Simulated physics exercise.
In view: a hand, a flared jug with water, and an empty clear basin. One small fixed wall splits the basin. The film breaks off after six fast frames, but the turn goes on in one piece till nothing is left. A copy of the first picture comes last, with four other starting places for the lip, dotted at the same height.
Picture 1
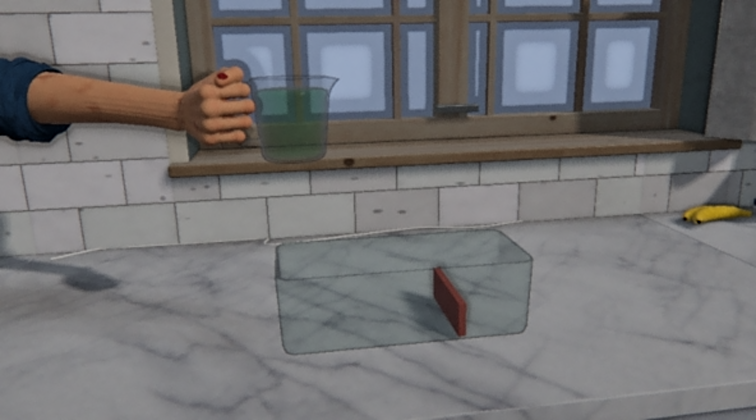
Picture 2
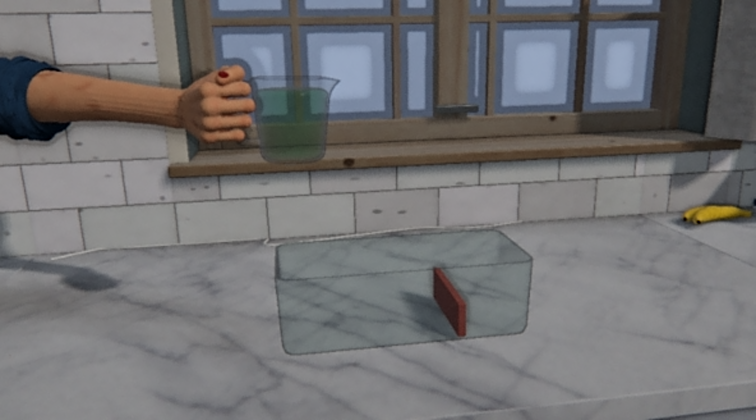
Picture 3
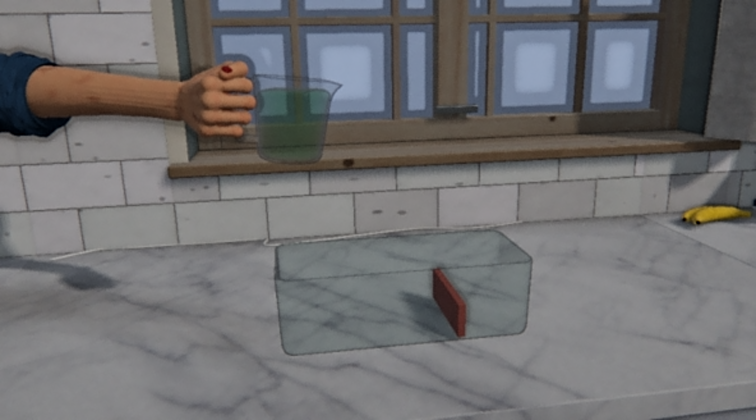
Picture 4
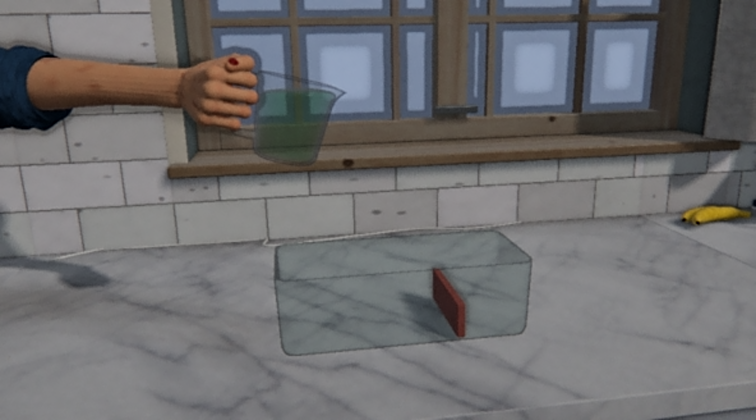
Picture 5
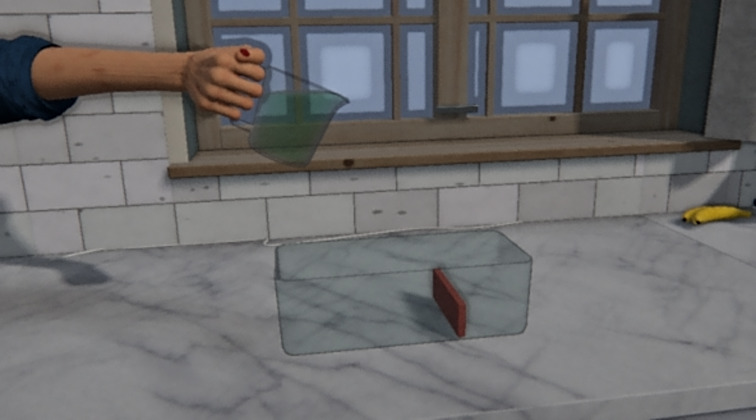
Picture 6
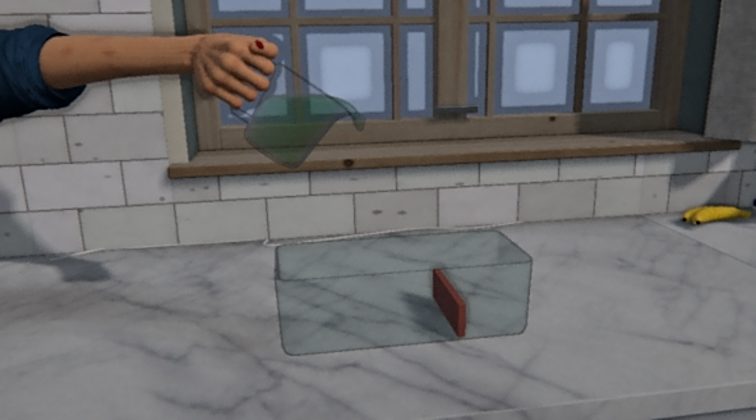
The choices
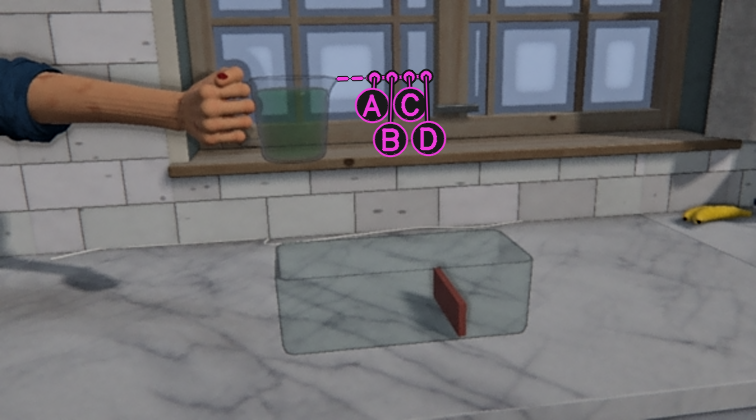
A hand held a clear jug of greenish water upright above an empty clear basin with a red divider, then steadily tilted it to the right until water started coming over the lip.
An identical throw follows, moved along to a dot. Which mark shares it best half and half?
B works best here.
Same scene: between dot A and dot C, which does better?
The answer is C.
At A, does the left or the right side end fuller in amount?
More ends on the left.
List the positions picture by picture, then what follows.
The first frame shows upright, lip at (338, 78); basin from (283, 353) to (526, 330); top of the wall at (449, 284); nothing has left yet.
The second frame shows upright, lip at (339, 80); nothing has left yet.
The third frame shows tipped about 6°, lip at (341, 84); nothing has left yet.
The fourth frame shows tipped about 14°, lip at (345, 92); nothing has left yet.
The fifth frame shows tipped about 24°, lip at (349, 101); nothing has left yet.
The sixth frame shows tipped about 36°, lip at (351, 114); water is over the lip, down to (362, 128).
On the marked copy, A at (374, 77); B at (391, 77); C at (409, 76); D at (426, 76).
If A is chosen, about 84 % ends left of the wall and 11 % right of it; 5 % is lost outside.
If B is chosen, about 52 % ends left of the wall and 45 % right of it; 3 % is lost outside.
If C is chosen, about 25 % ends left of the wall and 72 % right of it; 3 % is lost outside.
If D is chosen, about 23 % ends left of the wall and 70 % right of it; 8 % is lost outside.
